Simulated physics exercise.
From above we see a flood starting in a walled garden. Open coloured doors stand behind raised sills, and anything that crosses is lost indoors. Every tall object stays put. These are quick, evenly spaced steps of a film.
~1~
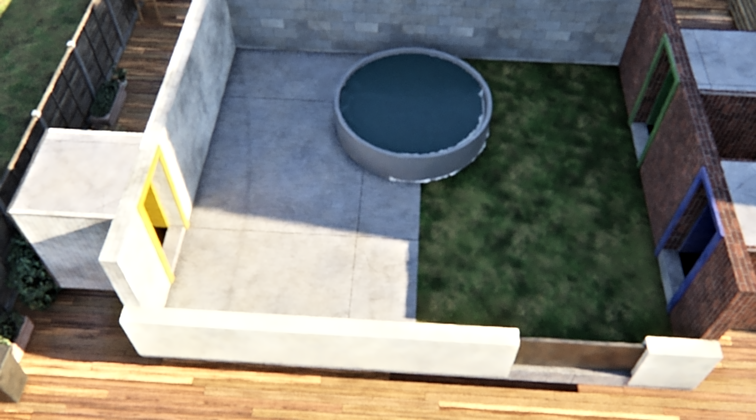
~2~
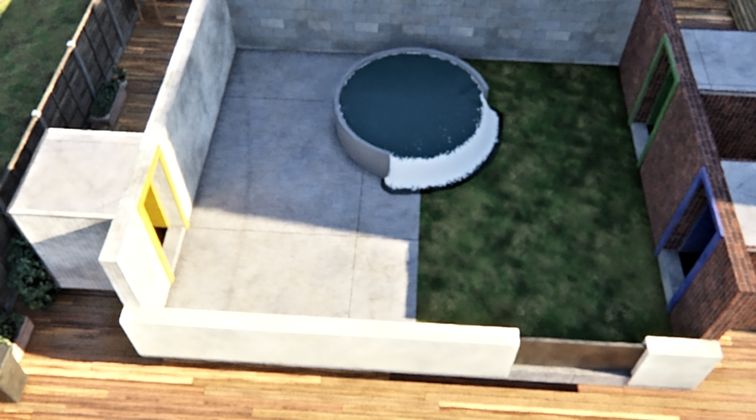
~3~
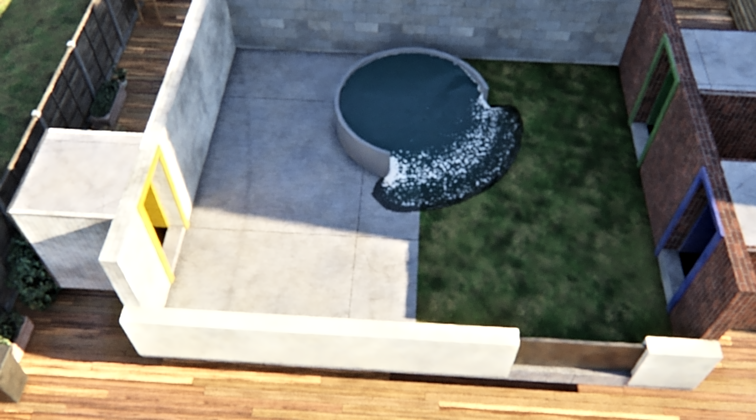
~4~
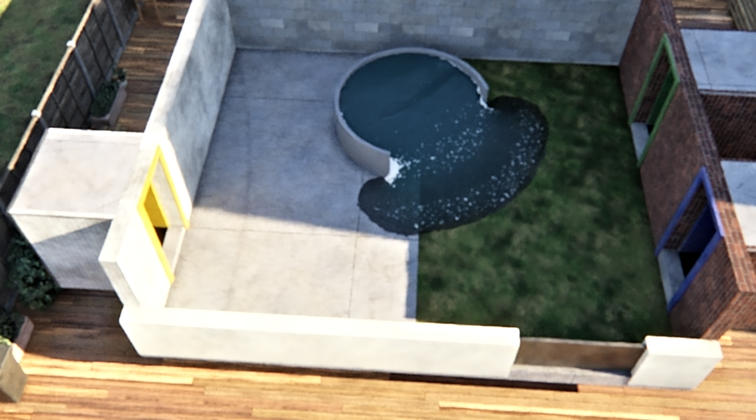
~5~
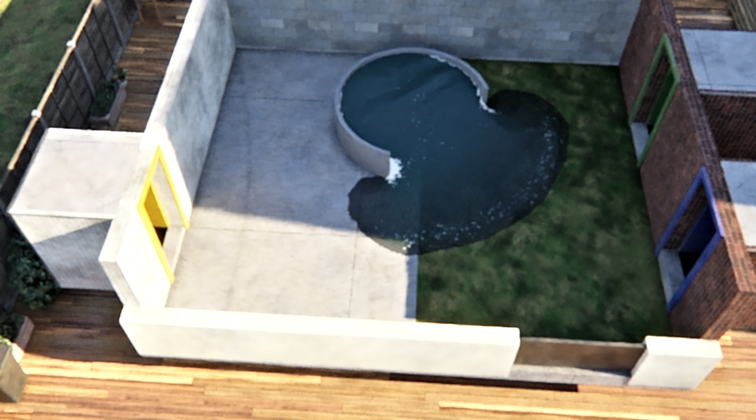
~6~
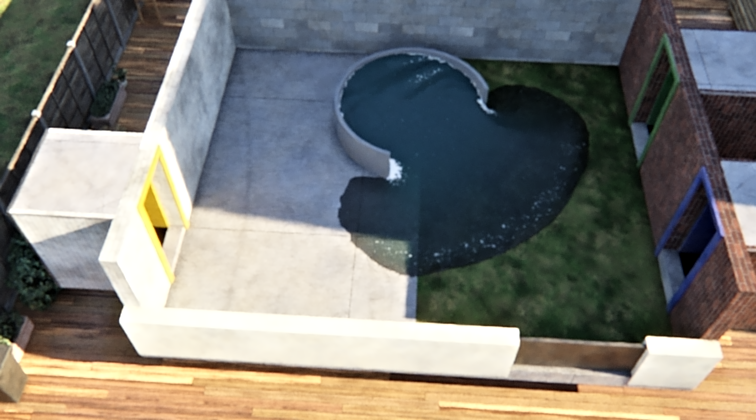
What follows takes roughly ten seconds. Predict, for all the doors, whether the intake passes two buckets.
My prediction: At the blue door it does not pass two; at the green door it does not pass two; at the yellow door it does not pass two.
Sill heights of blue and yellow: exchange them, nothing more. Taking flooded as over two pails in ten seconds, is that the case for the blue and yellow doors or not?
Blue door: Over the threshold. Yellow door: Within bounds.
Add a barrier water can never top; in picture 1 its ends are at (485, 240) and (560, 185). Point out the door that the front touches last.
Answer - the yellow one.
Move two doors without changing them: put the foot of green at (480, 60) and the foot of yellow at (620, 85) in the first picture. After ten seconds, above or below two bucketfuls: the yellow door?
Result: Yellow door remains below.
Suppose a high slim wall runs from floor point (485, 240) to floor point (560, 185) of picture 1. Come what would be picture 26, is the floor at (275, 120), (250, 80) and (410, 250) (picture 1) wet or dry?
Untouched, untouched, submerged.
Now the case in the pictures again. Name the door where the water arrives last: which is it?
Answer: The door marked yellow.
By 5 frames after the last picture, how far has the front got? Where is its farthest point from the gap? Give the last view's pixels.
I'd say near (380, 346).
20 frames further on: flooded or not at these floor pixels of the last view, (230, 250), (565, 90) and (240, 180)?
One after the other: No water, flooded, dry.
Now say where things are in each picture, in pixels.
The first frame shows the round tank at (413, 102) is whole and still.
In the second frame, the front is at (494, 112), out from the gap at (464, 156).
In the third frame, the front is at (507, 108), out from the gap at (464, 158).
In the fourth frame, the front is at (527, 104), out from the gap at (464, 159).
In the fifth frame, water pours out at (464, 160) and has run to (539, 101).
In the sixth frame, the front is at (573, 114), out from the gap at (464, 160).
A moment on, water covers 40 % of the floor; the blue door not reached, the green door wet at the sill, nothing in, the yellow door not reached.
Next, water covers 50 % of the floor; the blue door not reached, the green door wet at the sill, nothing in, the yellow door not reached.
Then, water covers 60 % of the floor; the blue door wet at the sill, nothing in, the green door under two buckets in, the yellow door not reached.
Later, water covers 70 % of the floor; the blue door wet at the sill, nothing in, the green door under two buckets in, the yellow door wet at the sill, nothing in.
In the end, water covers 90 % of the floor; the blue door wet at the sill, nothing in, the green door under two buckets in, the yellow door under two buckets in.
